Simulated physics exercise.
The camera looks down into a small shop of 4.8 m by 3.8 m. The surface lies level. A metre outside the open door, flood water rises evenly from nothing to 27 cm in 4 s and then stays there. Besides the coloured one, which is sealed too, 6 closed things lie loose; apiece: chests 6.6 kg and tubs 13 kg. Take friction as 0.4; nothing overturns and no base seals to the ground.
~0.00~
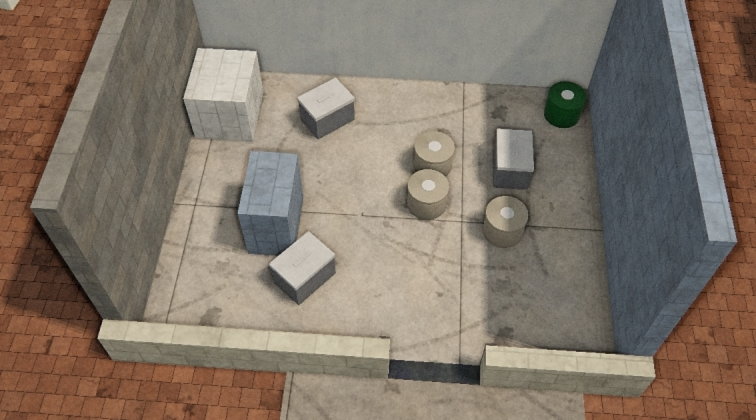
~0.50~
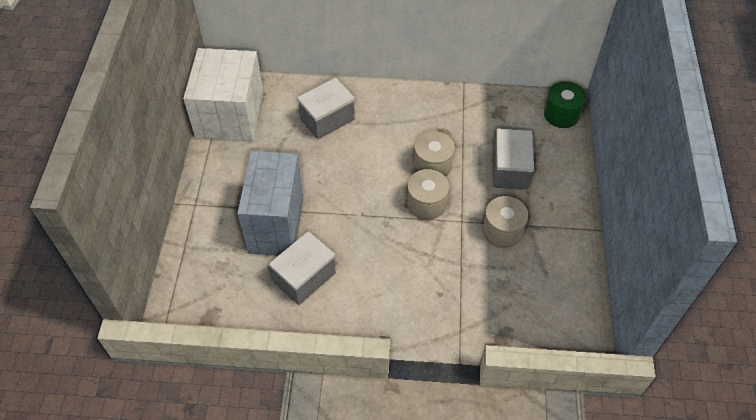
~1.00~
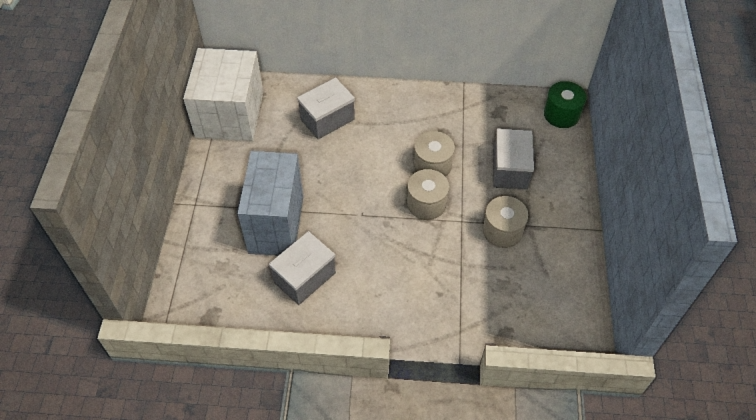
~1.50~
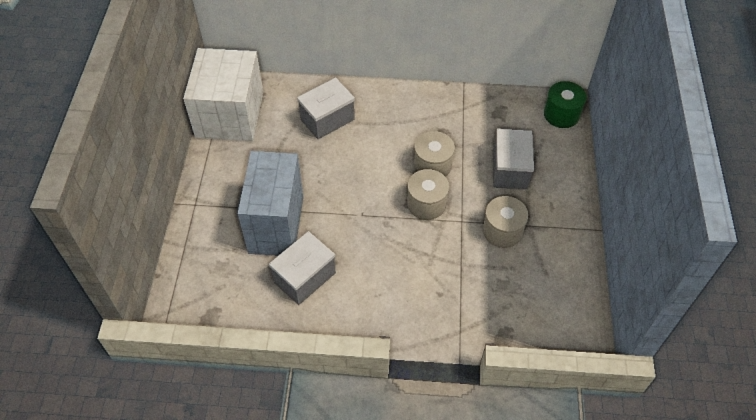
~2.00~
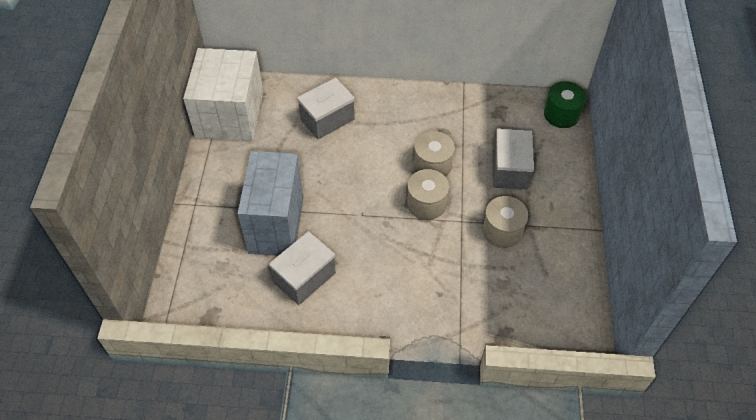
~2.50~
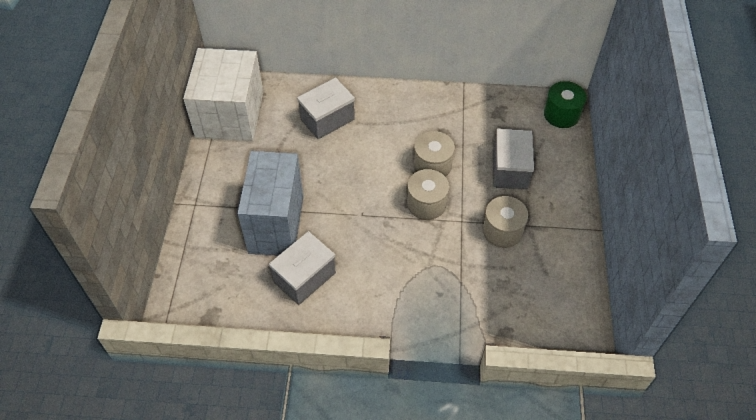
A walled room with pale and grey boxes, tan tubs and a green one sat still as water darkened the brick paving outside, then crept through the doorway onto the floor in a rounded patch.
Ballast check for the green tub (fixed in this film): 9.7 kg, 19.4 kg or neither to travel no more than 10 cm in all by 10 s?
Verdict: Neither load is enough.
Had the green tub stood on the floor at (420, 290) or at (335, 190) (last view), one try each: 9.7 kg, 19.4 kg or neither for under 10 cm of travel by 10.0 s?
In that order: Neither is enough; neither is enough.
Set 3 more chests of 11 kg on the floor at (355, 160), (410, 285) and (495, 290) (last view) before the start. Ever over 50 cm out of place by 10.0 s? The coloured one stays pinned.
In that order: Past it, past it, more.
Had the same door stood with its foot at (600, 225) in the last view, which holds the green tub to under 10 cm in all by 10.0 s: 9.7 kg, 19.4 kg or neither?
In that case the lower weight is enough.
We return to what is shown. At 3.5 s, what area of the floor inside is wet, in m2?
Some 4.0 m2.
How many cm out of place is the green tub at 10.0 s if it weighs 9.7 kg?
Roughly 40 cm.
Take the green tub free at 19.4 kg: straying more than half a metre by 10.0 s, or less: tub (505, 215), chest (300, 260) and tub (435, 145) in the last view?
In that order: Past it, under, over.
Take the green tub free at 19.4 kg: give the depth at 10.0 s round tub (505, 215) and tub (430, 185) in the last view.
Roughly 13 and 13 cm.
After 3.5 s the green tub would be 0 cm from its start with 9.7 kg and 0 cm from its start with 19.4 kg; 0 cm of water round it then.
After 4.5 s the green tub would be 0 cm from its start with 9.7 kg and 0 cm from its start with 19.4 kg; 0 cm of water round it then.
After 7.0 s the green tub would be 19 cm from its start with 9.7 kg and 11 cm from its start with 19.4 kg; 13 cm of water round it then.
After 10.0 s the green tub would be 44 cm from its start with 9.7 kg and 60 cm from its start with 19.4 kg; 13 cm of water round it then.
